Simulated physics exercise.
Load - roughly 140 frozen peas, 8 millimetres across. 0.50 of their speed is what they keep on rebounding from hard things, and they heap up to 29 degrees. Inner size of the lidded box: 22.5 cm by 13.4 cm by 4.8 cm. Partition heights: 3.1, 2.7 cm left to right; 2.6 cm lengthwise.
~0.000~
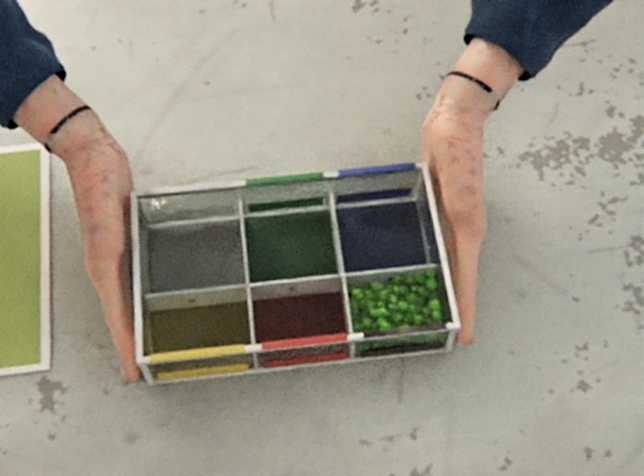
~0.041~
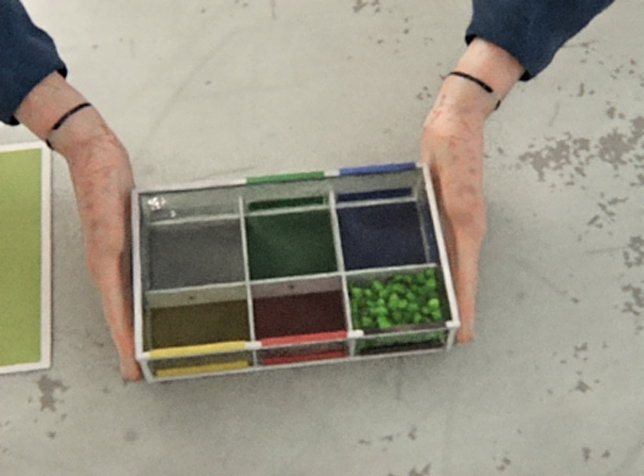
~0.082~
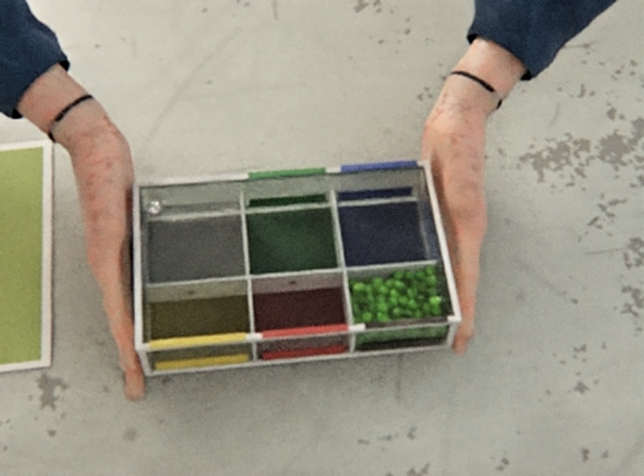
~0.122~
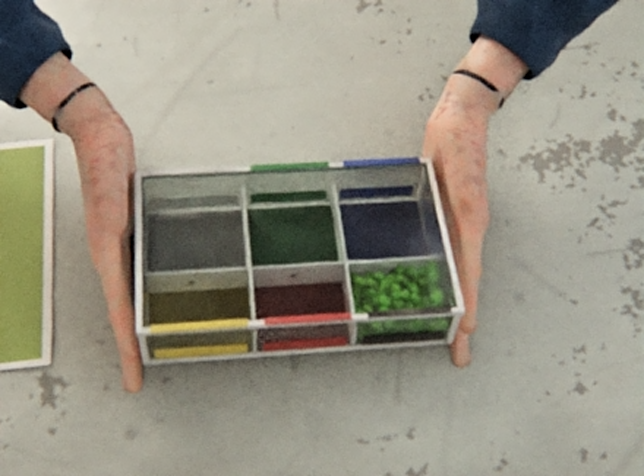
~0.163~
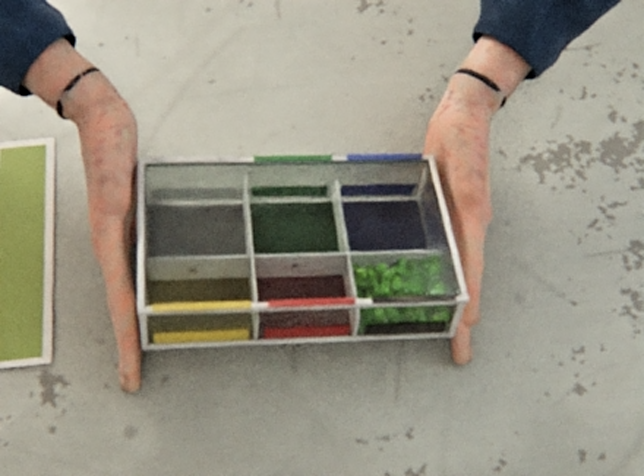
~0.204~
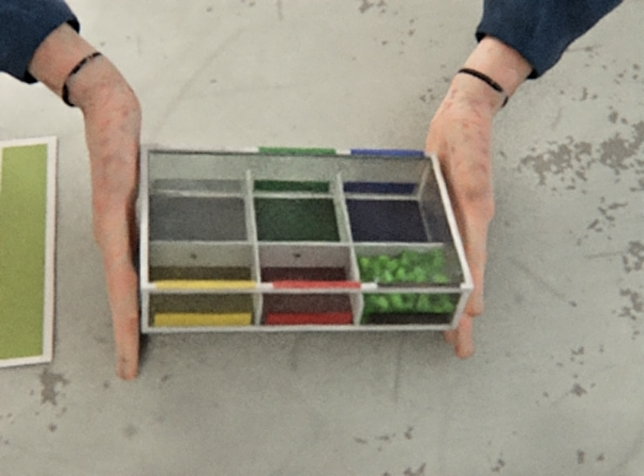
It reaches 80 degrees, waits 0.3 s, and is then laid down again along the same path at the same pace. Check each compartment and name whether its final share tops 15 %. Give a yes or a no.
Red - no; blue - yes; green - no; yellow - no; white - no; black - yes.
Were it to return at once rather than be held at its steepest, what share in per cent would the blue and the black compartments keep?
You'd end up with blue at 50 per cent and black at 50 per cent.
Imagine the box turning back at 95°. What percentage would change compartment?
I'd estimate around 85 per cent.
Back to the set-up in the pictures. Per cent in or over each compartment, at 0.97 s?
It splits as red 0, blue 35, green 0, yellow 0, white 0 and black 65 percent.
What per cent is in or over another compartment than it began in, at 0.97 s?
At that time I'd say around 35 per cent.
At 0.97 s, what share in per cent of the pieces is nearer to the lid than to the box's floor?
About 30 per cent.
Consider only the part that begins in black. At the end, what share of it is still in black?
It works out to near 50 percent.
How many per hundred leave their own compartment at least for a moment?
50 per cent, give or take.
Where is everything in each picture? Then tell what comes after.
The first frame shows box tilt 0 degrees, front corners at (143, 358) and (454, 324); black 100 %.
The second frame shows box tilt 1 degrees, front corners at (142, 354) and (454, 323).
The third frame shows box tilt 3 degrees, front corners at (142, 345) and (455, 317), lowest corner right back.
The fourth frame shows box tilt 7 degrees, front corners at (142, 329) and (458, 309), lowest corner right back.
The fifth frame shows box tilt 12 degrees, front corners at (144, 309) and (462, 298), lowest corner right back.
The sixth frame shows box tilt 17 degrees, front corners at (147, 286) and (467, 286), lowest corner right back; black 100 %. The box's pace is about 115 degrees a second.
Then, at 0.97 s, tilt 80 degrees; blue 35 %, black 65 %.
After 1.48 s, tilt 43 degrees; blue 50 %, black 50 %.
Then, at 2.05 s, tilt 0 degrees; blue 50 %, black 50 %.
At rest (2.7 s), red 0 %, blue 50 %, green 0 %, yellow 0 %, white 0 %, black 50 %.
